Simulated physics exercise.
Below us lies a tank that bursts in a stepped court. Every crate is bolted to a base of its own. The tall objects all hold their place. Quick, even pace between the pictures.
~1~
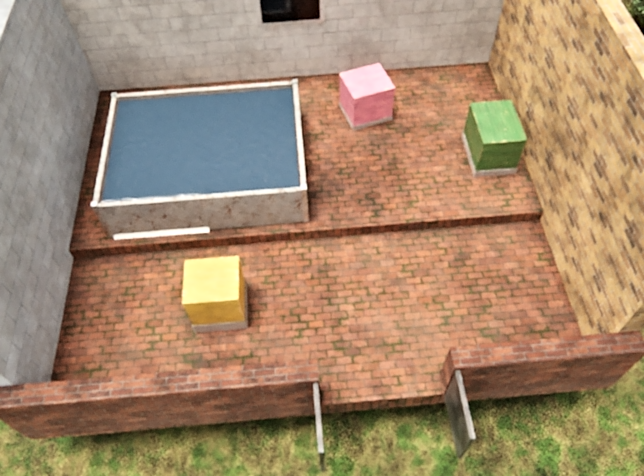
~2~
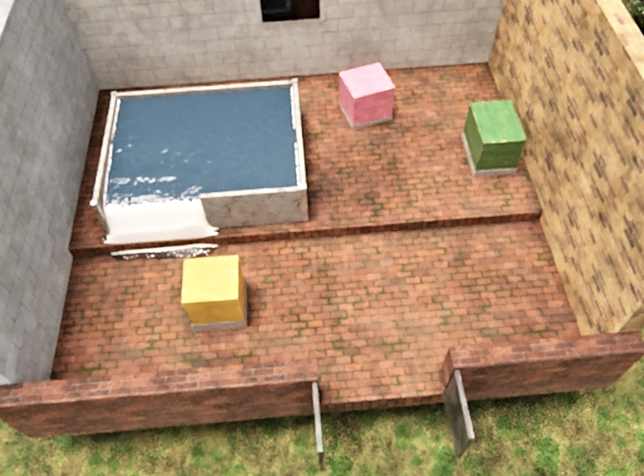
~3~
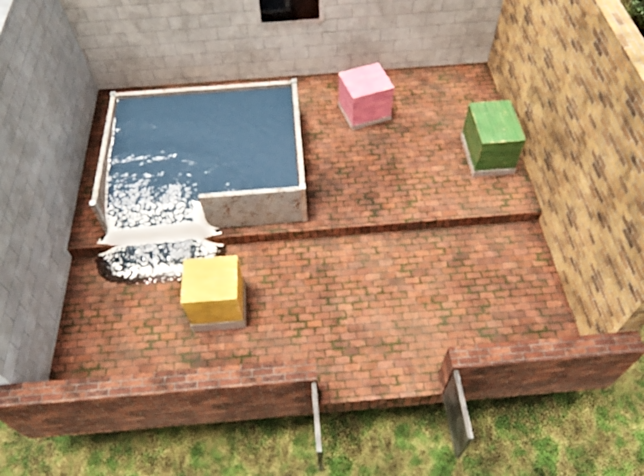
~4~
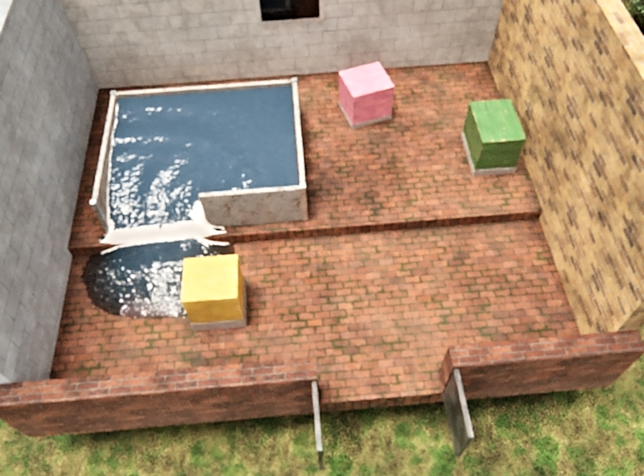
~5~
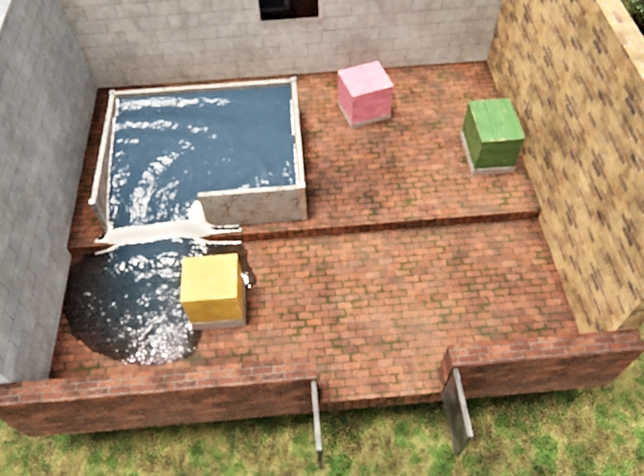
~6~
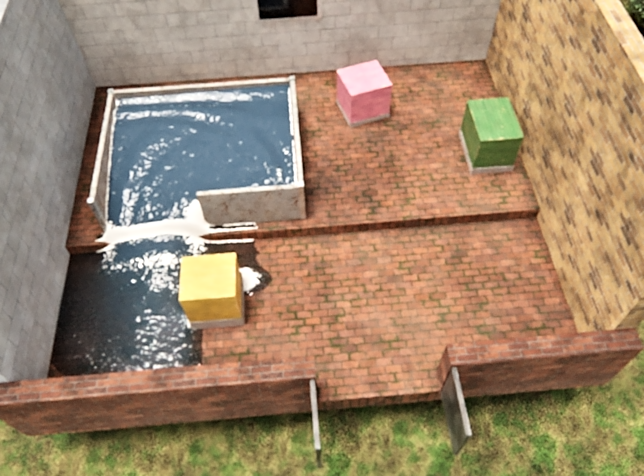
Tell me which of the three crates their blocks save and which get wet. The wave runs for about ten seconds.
Here is how it ends: The yellow crate gets wet; the pink crate is spared; the green crate is spared.
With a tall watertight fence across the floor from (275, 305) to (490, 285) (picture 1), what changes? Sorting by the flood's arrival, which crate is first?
The yellow crate.
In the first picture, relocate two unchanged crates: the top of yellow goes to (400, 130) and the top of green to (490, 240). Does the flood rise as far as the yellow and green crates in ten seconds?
Note - yellow crate stays out of reach, green crate is caught.
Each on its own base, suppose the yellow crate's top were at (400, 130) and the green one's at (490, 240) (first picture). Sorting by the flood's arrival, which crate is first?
The green crate is first.
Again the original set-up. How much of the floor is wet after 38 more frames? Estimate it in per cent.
By my count, 60 percent.
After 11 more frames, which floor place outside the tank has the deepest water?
I'd mark about pixel (114, 341).
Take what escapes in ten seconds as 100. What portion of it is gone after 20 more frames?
I'd put it at 5 per cent.
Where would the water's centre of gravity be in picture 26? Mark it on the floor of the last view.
Centre point: Around (217, 254).
A moment on, water covers 20 % of the floor; the yellow crate water round its plinth, the pink crate not reached, the green crate not reached.
Next, water covers 30 % of the floor; the yellow crate water round its plinth, the pink crate not reached, the green crate not reached.
Then, water covers 55 % of the floor; the yellow crate water round its plinth, the pink crate not reached, the green crate not reached.
Later, water covers 60 % of the floor; the yellow crate water round its plinth, the pink crate not reached, the green crate water round its plinth.
In the end, water covers 70 % of the floor; the yellow crate was topped, the pink crate stayed above the water, the green crate stayed above the water.
